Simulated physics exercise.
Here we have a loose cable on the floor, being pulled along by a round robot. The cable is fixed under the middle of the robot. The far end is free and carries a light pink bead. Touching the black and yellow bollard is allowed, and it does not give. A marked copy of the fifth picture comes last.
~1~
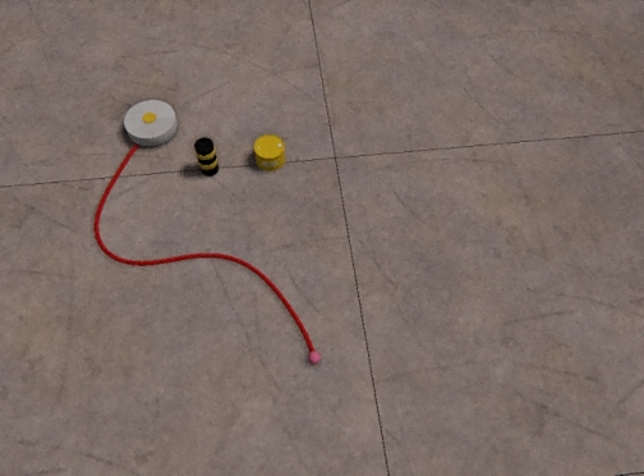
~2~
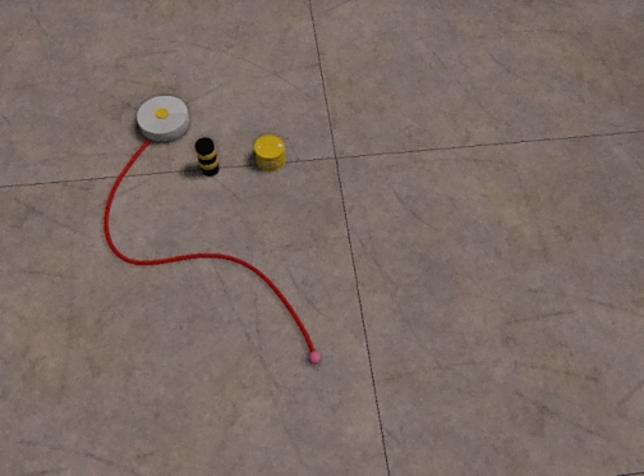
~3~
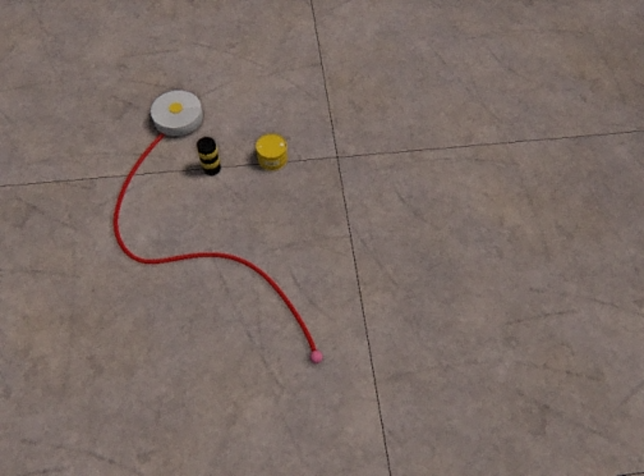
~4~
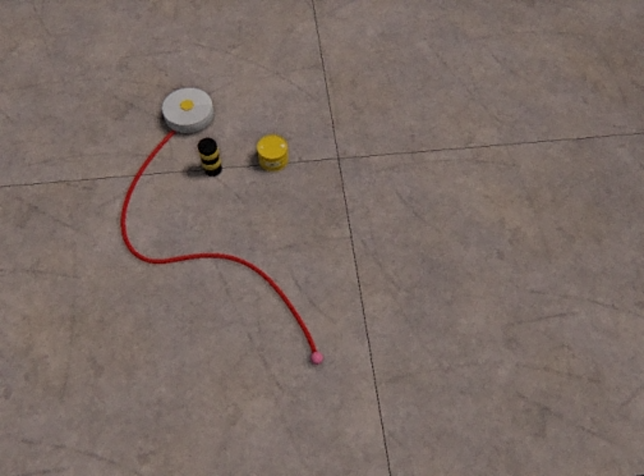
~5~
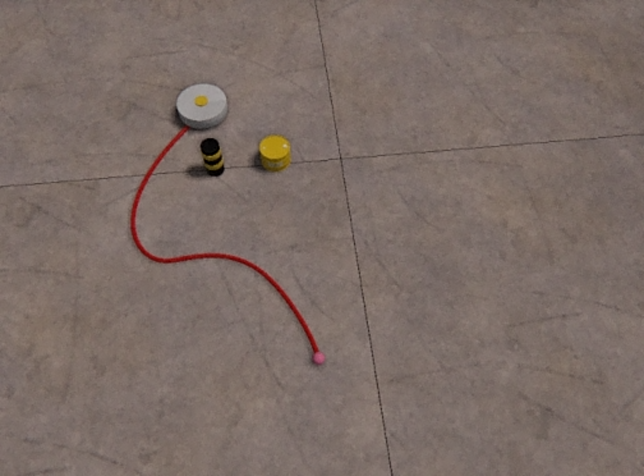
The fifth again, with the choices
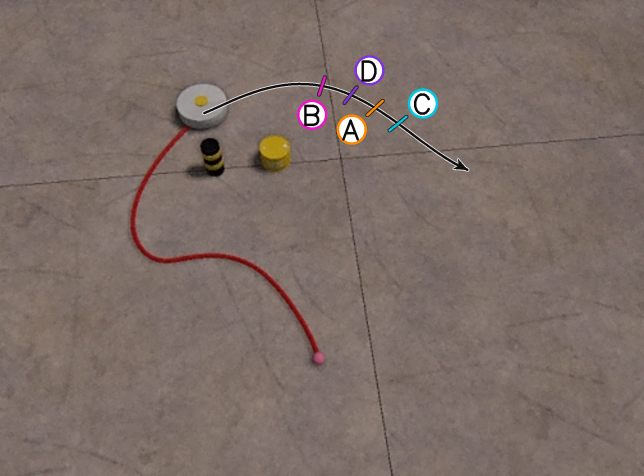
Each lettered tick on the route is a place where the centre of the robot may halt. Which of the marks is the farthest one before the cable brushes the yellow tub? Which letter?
At C, and not beyond.
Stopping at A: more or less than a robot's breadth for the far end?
Less.
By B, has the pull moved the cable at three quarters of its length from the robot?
No.
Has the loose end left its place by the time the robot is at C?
By then, yes.
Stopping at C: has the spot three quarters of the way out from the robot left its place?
Yes.
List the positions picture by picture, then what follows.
Robot (152, 124); free end (314, 358); yellow tub (270, 153), in the first frame.
Robot (164, 119); free end (315, 358), in the second frame.
Robot (178, 114); bollard (209, 157), in the third frame.
Robot (189, 111); yellow tub (273, 153), in the fourth frame.
Robot (203, 107); free end (319, 358); yellow tub (275, 154); bollard (213, 158), in the fifth frame.
On the copy, A at (375, 108); B at (322, 86); C at (398, 124); D at (351, 95); the route from (204, 113) via (344, 92) to (467, 170).
On C. First, robot (272, 81), middle of the cable (181, 226), free end (319, 358).
Then, robot (346, 87), middle of the cable (212, 187), free end (315, 348).
Finally, robot (399, 118), middle of the cable (209, 163), free end (296, 318); only the bollard has been touched, if anything.
By contrast, A is safe but short; B is safe but short; D is safe but short.
